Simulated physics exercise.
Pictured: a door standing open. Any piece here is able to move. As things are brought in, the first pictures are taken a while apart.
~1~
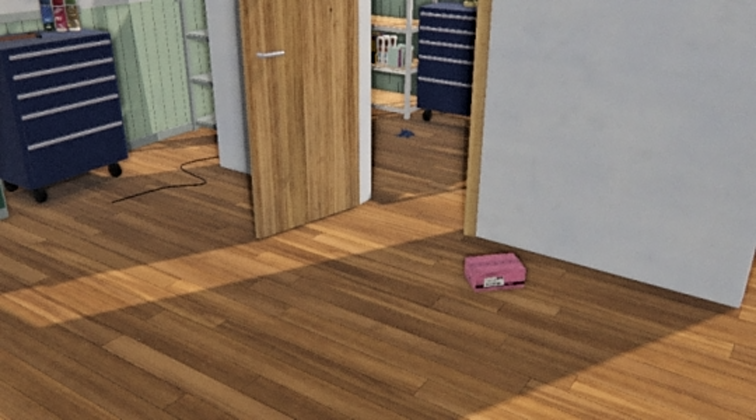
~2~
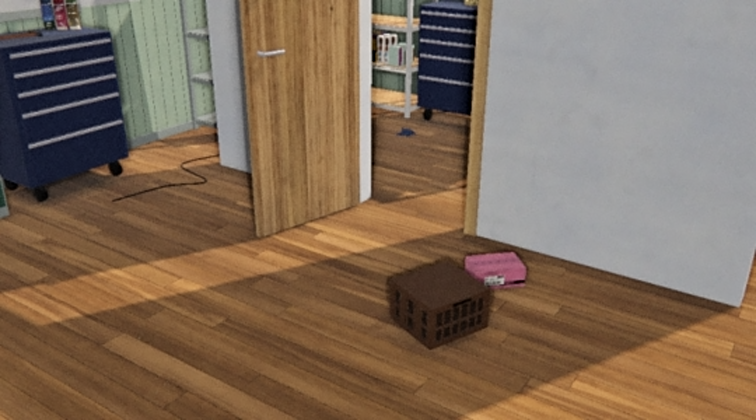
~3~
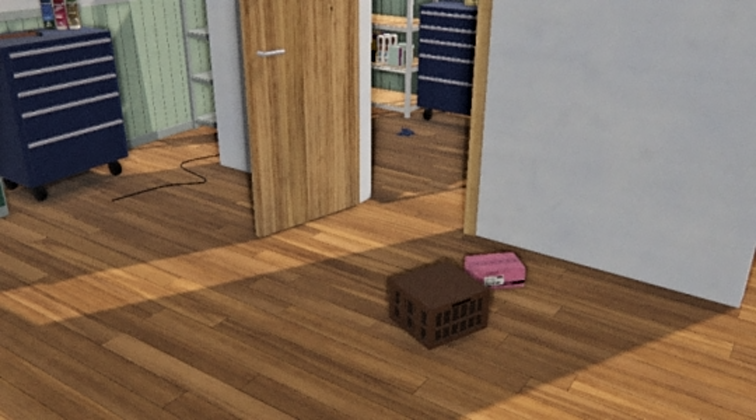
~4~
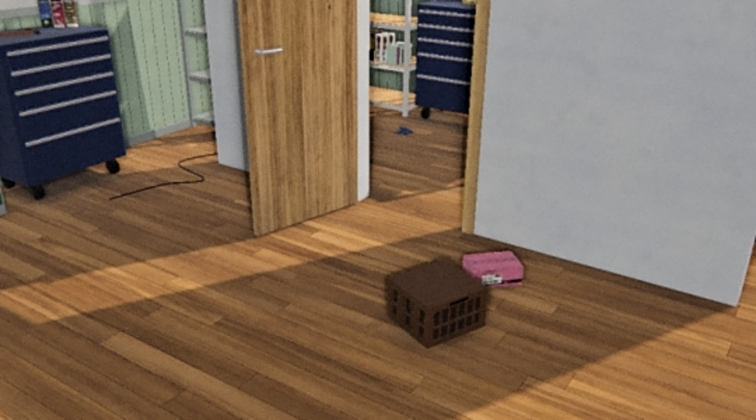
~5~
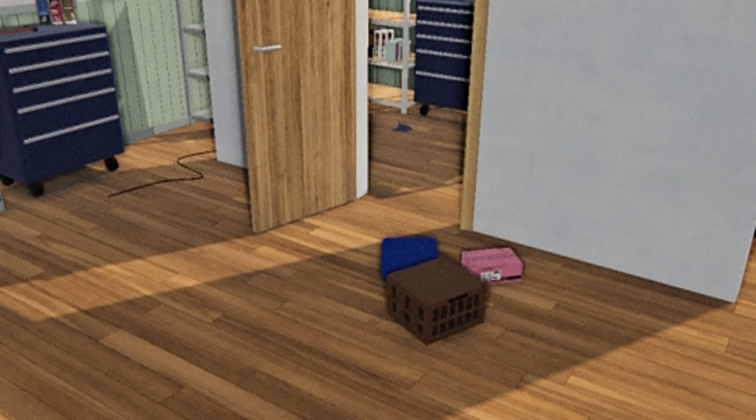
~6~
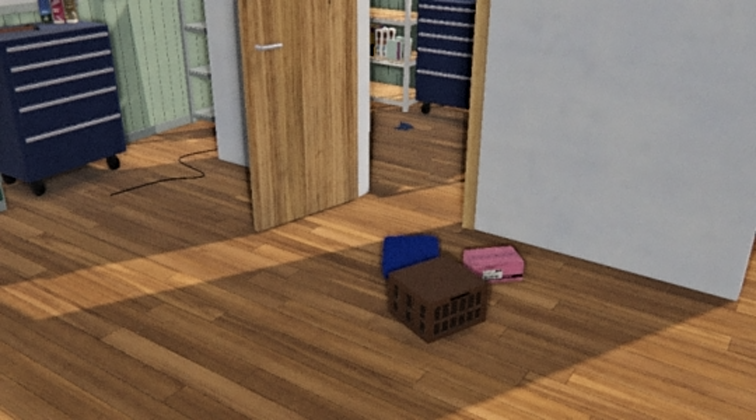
Brown crate, then blue cushion, appearing beside a pink parcel on a wooden floor, the wide-open door staying still.
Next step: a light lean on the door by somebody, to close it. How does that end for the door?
The door ends up fully closed.
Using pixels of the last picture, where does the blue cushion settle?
It winds up at roughly (424, 259).
Then, 1.30 s past the last view, open by 70°.
Then, 2.20 s past the last view, open by 35°; blue cushion displaced a little near (424, 259).
Finally, open by 0°; all 3 still in place. Final places as the last picture's camera would see them, blue cushion near (424, 259).
